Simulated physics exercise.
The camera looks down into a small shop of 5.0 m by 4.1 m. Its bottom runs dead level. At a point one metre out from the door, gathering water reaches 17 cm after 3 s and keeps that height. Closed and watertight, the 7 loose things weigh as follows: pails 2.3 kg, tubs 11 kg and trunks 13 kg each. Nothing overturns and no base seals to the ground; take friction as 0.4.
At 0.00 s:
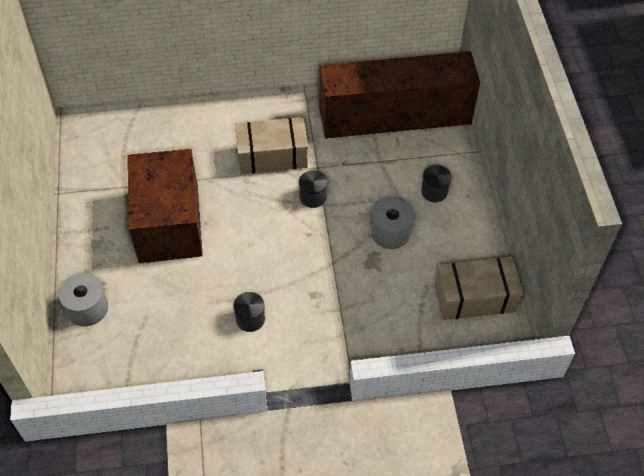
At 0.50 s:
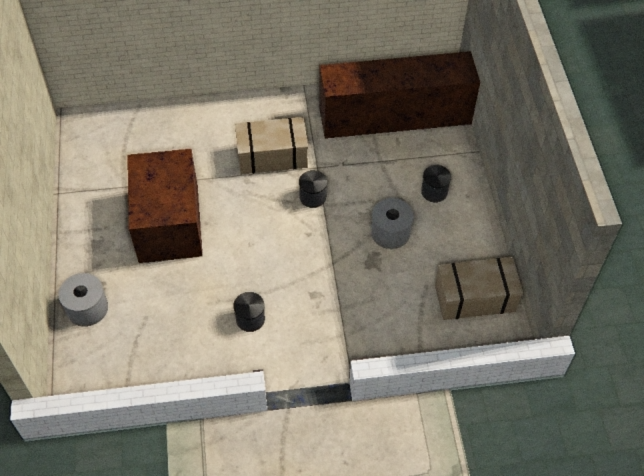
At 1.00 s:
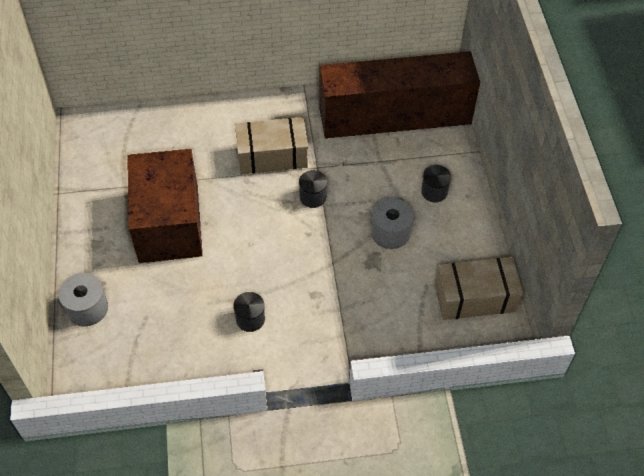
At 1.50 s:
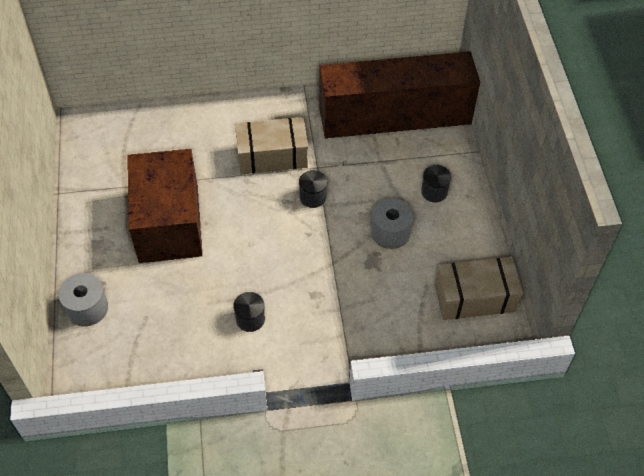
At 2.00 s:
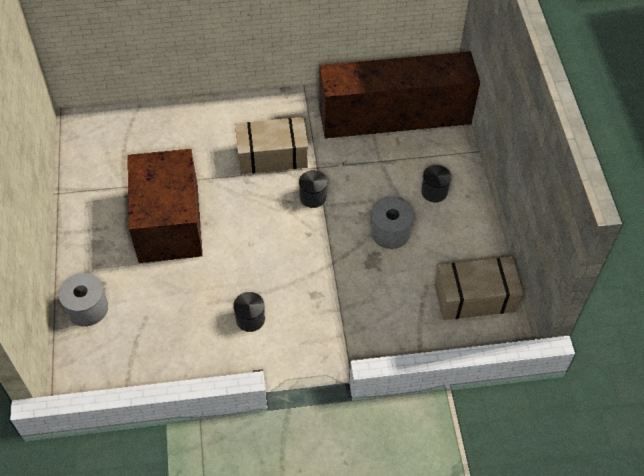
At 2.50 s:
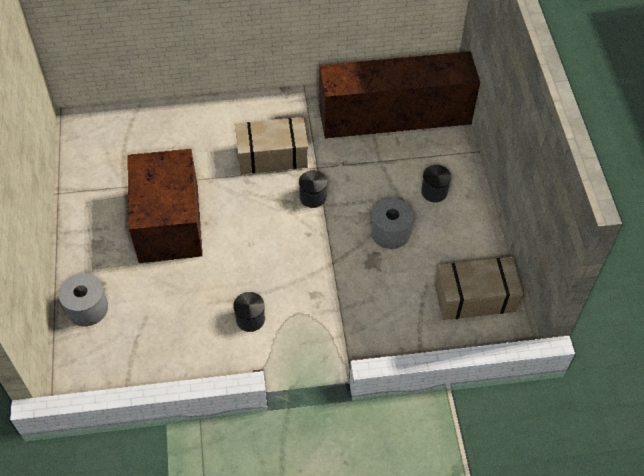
At the start, a roofless room holding rusty brown blocks, strapped tan boxes and grey and black cylinders stands on dry ground. Greenish water then covers the paving outside and spreads over the pale path to the doorway. Finally it pushes a small rounded patch onto the floor inside, while every object stays still.
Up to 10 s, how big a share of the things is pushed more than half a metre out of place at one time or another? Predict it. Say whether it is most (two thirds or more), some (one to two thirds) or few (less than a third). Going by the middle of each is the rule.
Some.
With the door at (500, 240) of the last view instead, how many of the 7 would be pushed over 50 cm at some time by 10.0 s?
Then the count would be 4.
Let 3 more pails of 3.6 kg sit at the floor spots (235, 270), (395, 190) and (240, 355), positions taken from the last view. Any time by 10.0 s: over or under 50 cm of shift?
First exceeds it, second stays within it, third stays within it.
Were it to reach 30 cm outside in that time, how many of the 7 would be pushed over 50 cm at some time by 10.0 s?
With that change, 6 of them.
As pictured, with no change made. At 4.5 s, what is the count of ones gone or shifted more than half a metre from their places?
By that point, 1.
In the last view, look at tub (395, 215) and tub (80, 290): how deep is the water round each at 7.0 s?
Some 3 cm at the first, some 2 cm at the second.
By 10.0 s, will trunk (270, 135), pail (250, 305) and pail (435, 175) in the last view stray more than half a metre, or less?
Order as asked - a bigger shift, a bigger shift, a bigger shift.
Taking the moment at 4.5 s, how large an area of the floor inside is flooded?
Wet area: Approx. 7.0 m2.
After 3.5 s 0 of 7 are over 50 cm from their spots; 0 afloat.
After 4.5 s 1 of 7 are over 50 cm from their spots; 0 afloat.
After 7.0 s 3 of 7 are over 50 cm from their spots; 2 afloat.
After 10.0 s 4 of 7 are over 50 cm from their spots, and 4 have been at some point; 4 afloat.
